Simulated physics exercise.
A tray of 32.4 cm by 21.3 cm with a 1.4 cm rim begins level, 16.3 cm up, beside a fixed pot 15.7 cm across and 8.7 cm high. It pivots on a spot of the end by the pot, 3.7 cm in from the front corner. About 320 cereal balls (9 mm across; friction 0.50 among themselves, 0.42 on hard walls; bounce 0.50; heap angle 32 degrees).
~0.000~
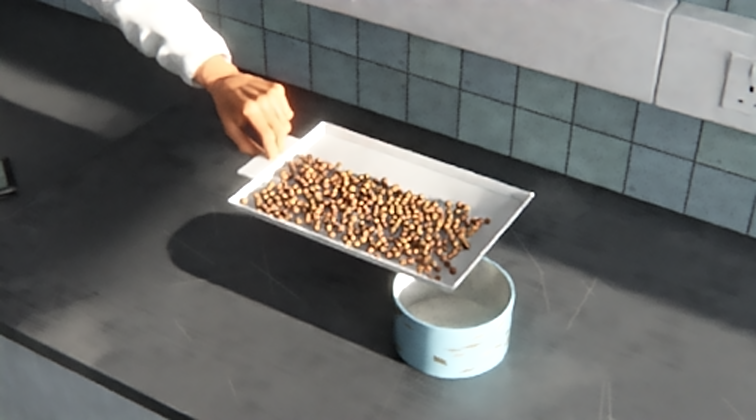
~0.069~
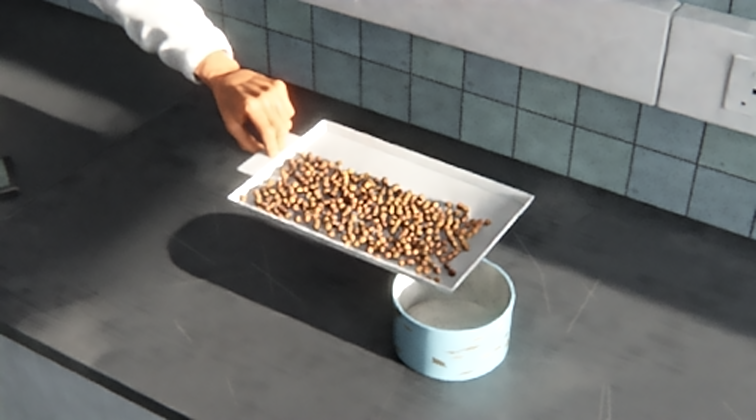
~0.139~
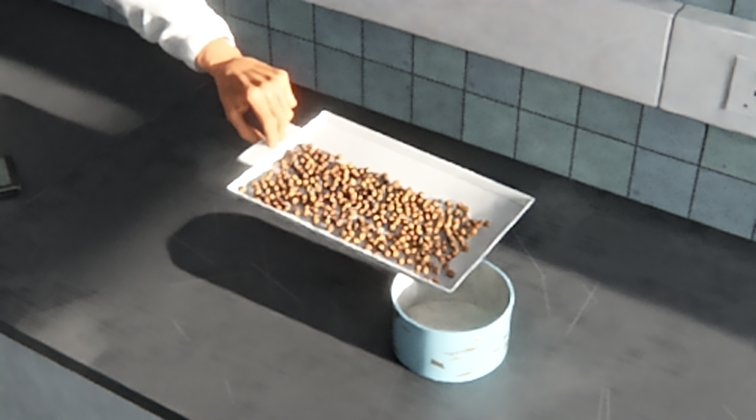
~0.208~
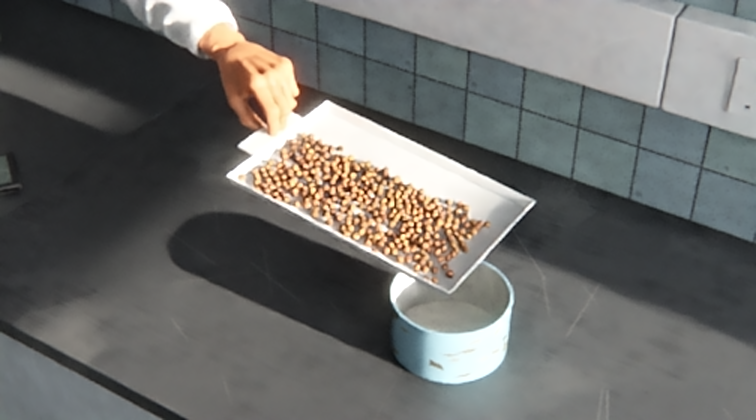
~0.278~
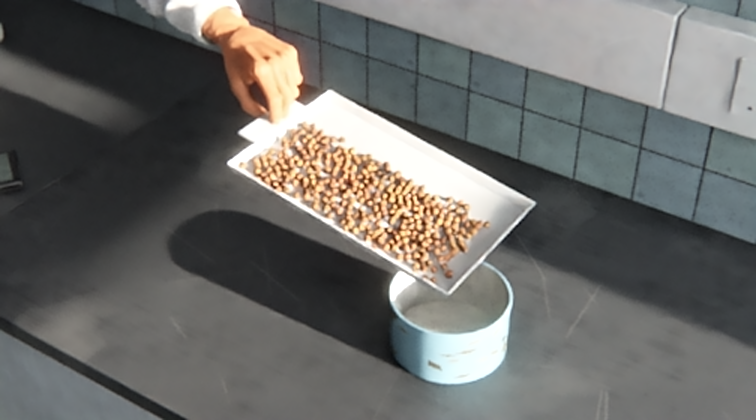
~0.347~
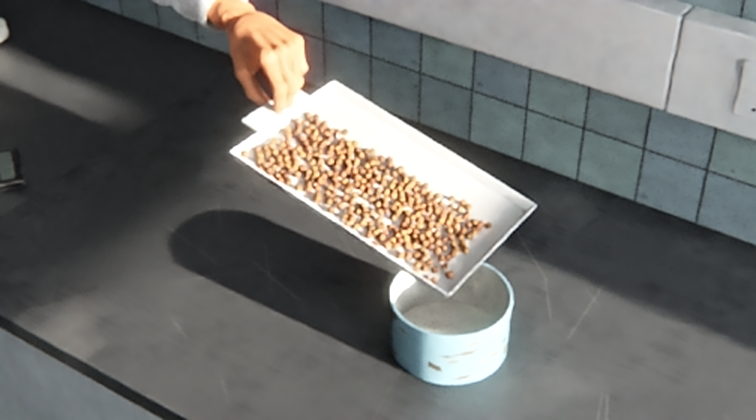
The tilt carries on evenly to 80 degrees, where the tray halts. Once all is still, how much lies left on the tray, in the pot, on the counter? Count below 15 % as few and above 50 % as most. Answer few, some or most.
Left on the tray: Few; in the pot: Some; on the counter: Most.
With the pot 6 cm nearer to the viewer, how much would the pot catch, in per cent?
In that case some 10 per cent.
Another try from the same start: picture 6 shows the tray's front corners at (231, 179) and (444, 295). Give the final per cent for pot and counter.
Pot 0, counter 100.
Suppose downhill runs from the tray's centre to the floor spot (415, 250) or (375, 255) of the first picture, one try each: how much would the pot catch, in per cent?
Some 0 and 0 per cent.
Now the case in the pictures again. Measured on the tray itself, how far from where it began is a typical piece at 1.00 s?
About 12 cm.
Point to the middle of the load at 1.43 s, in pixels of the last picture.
Near (488, 241).
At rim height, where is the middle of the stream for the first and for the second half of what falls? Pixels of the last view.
First near (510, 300), later near (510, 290).
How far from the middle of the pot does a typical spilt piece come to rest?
About 14 cm.
After 1.00 s, tilt 45 degrees; the tray holds 100 %, the pot 0 %.
After 1.43 s, tilt 66 degrees; the tray holds 80 %, the pot 0 %.
Then, at 1.94 s, tilt 80 degrees; the tray holds 10 %, the pot 20 %.
In the end, at 2.8 s, tray 0 %, pot 20 %, counter 75 %.
